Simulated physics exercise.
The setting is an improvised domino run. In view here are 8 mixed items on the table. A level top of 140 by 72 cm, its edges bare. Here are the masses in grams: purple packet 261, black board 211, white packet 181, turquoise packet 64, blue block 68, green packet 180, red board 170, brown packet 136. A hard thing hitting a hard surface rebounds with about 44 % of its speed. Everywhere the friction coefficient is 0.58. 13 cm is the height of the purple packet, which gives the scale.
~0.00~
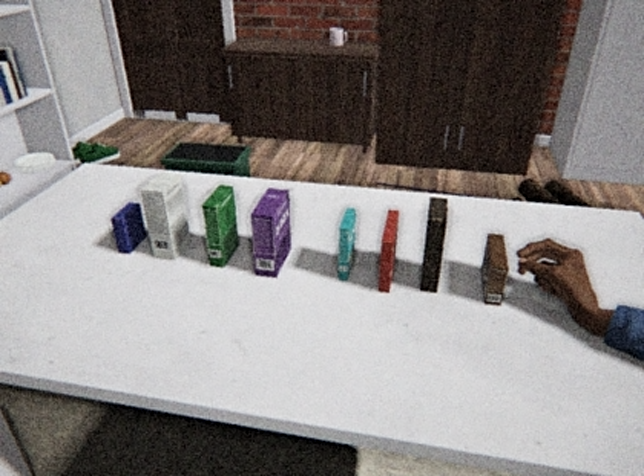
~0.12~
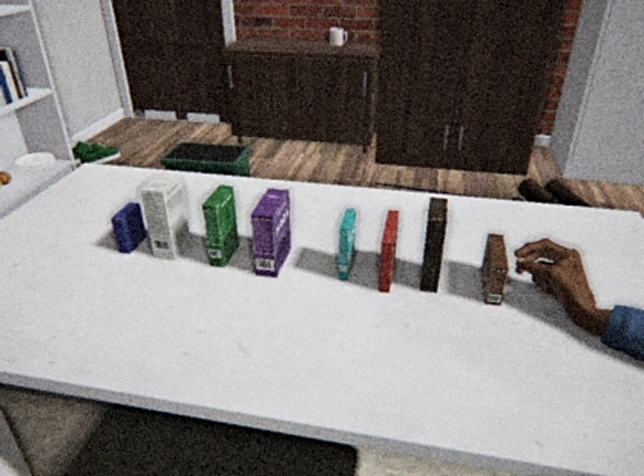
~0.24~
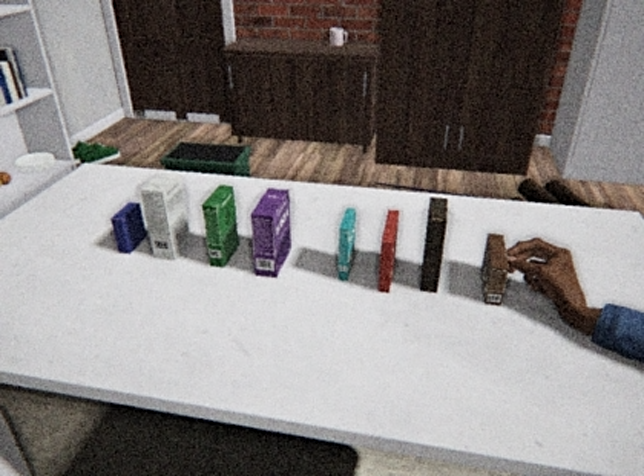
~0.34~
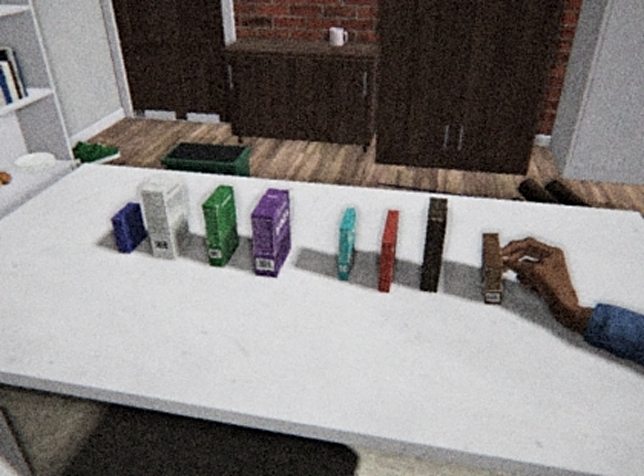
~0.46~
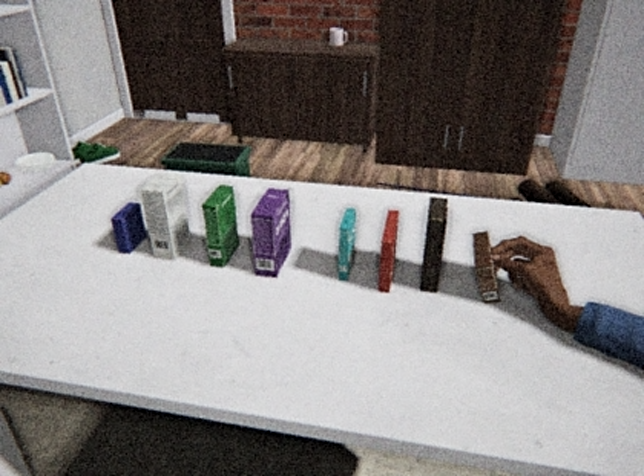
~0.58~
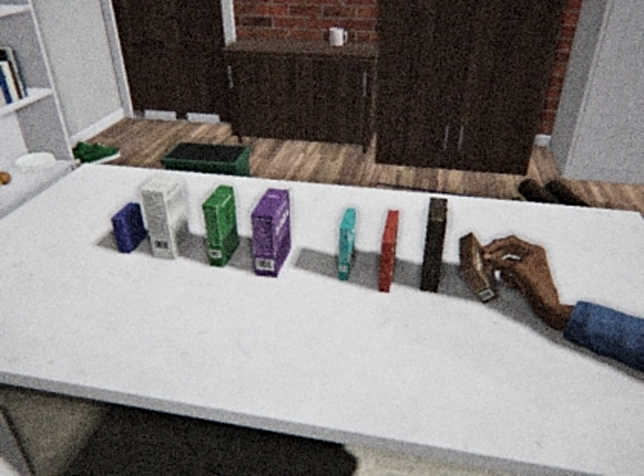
A hand in a blue sleeve reaches in from the right over a long white table, seen from slightly above by a still camera, with dark cabinets and a brick wall behind. Eight upright items stand in a spaced row: blue, white, green, purple, turquoise, red, black and, at the right, brown. The fingers move left, touch the brown packet and push it, leaning it steadily leftward toward the black board.
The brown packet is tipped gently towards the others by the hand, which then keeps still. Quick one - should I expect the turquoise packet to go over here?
No, it will stay standing.
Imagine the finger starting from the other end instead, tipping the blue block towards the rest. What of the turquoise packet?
As for the turquoise packet, it remains erect.
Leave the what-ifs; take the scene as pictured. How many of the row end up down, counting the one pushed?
That adds up to 1.
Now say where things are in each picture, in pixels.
Turquoise packet (347, 245); purple packet (272, 232), in the first picture.
White packet (167, 217); green packet (222, 227), in the second picture.
Red board (389, 250); purple packet (272, 232), in the third picture.
Brown packet 7° over; black board (434, 245); white packet (167, 217), in the fourth picture.
Brown packet 20° over; green packet (222, 227); red board (389, 250), in the fifth picture.
Brown packet 39° over; turquoise packet (347, 245); purple packet (272, 232), in the sixth picture.
Around 0.68 s, brown packet 85° over.
Around 1.48 s, brown packet 90° over.
Around 2.28 s, turquoise packet resting near (347, 245).
Finally (3.7 s), all 6 still in place (within 5 cm). Final places as that camera would see them, turquoise packet near (347, 245).
